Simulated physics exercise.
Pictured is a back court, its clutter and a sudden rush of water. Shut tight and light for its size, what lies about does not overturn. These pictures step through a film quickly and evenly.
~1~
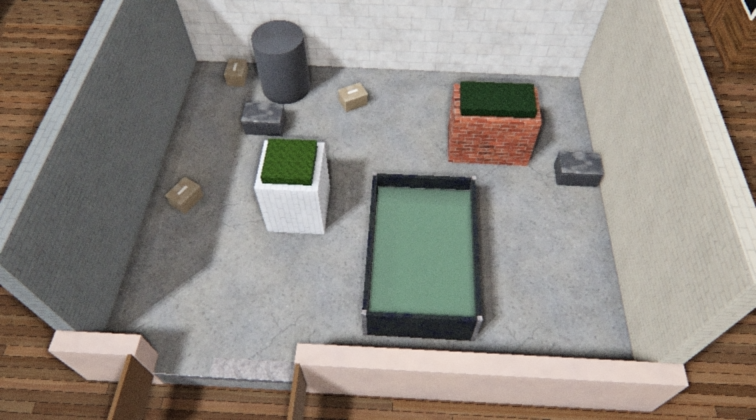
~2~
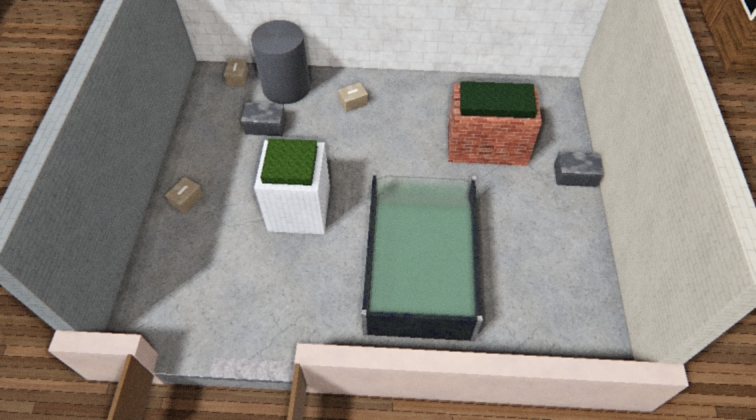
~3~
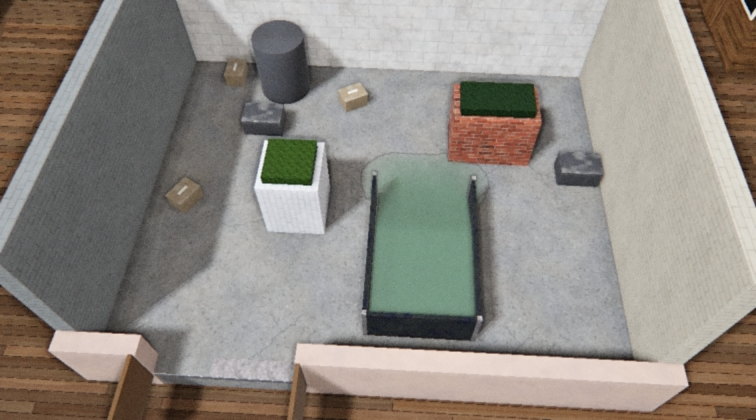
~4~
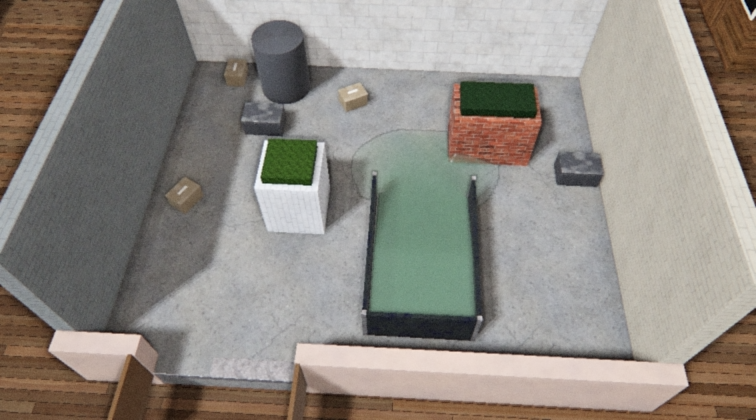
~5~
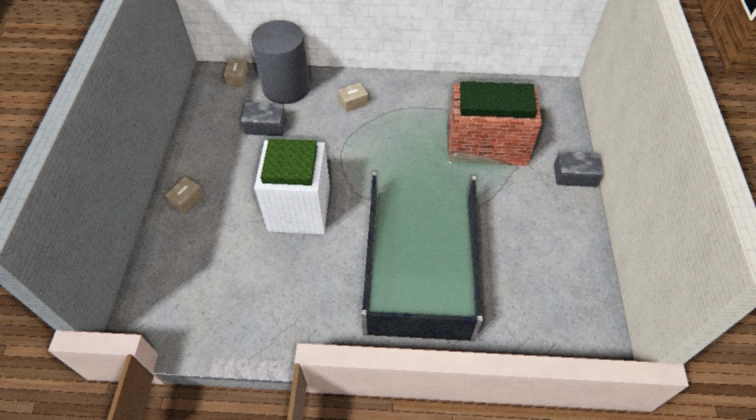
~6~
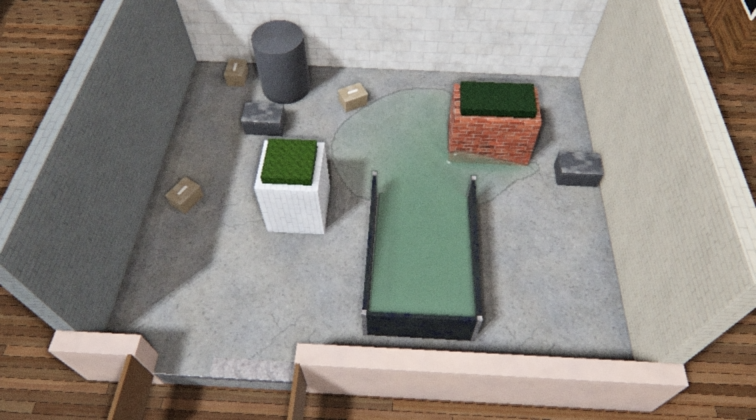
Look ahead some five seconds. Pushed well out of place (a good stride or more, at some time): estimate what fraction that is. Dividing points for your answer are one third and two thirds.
Answer: A share between one and two thirds.
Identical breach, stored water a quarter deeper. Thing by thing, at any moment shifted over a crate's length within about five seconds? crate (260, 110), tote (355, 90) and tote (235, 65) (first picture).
Taking them as listed - a shorter distance for the first, the full distance for the second, the full distance for the third.
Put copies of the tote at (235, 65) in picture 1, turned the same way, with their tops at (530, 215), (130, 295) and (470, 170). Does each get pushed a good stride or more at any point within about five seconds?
Sequence: Doesn't go far, doesn't go far, travels that far.
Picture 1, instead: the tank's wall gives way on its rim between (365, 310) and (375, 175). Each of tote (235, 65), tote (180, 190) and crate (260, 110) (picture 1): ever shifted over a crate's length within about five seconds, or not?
Falls short, travels that far, falls short.
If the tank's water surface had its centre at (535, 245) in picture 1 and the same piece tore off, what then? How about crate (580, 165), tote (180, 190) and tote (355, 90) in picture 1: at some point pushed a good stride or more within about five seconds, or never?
The three, one by one: Past that mark, short of that and past that mark.
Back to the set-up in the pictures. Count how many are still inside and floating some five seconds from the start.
I make it 2.
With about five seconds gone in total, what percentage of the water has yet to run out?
100 %.
A moment on, 0 of 5 are well off their spots; 0 afloat.
Next, 1 of 5 are well off their spots; 1 afloat.
Later, 1 of 5 are well off their spots; 1 afloat.
In the end, 3 of 5 are well off their spots, and 3 have been at some point; 2 afloat.
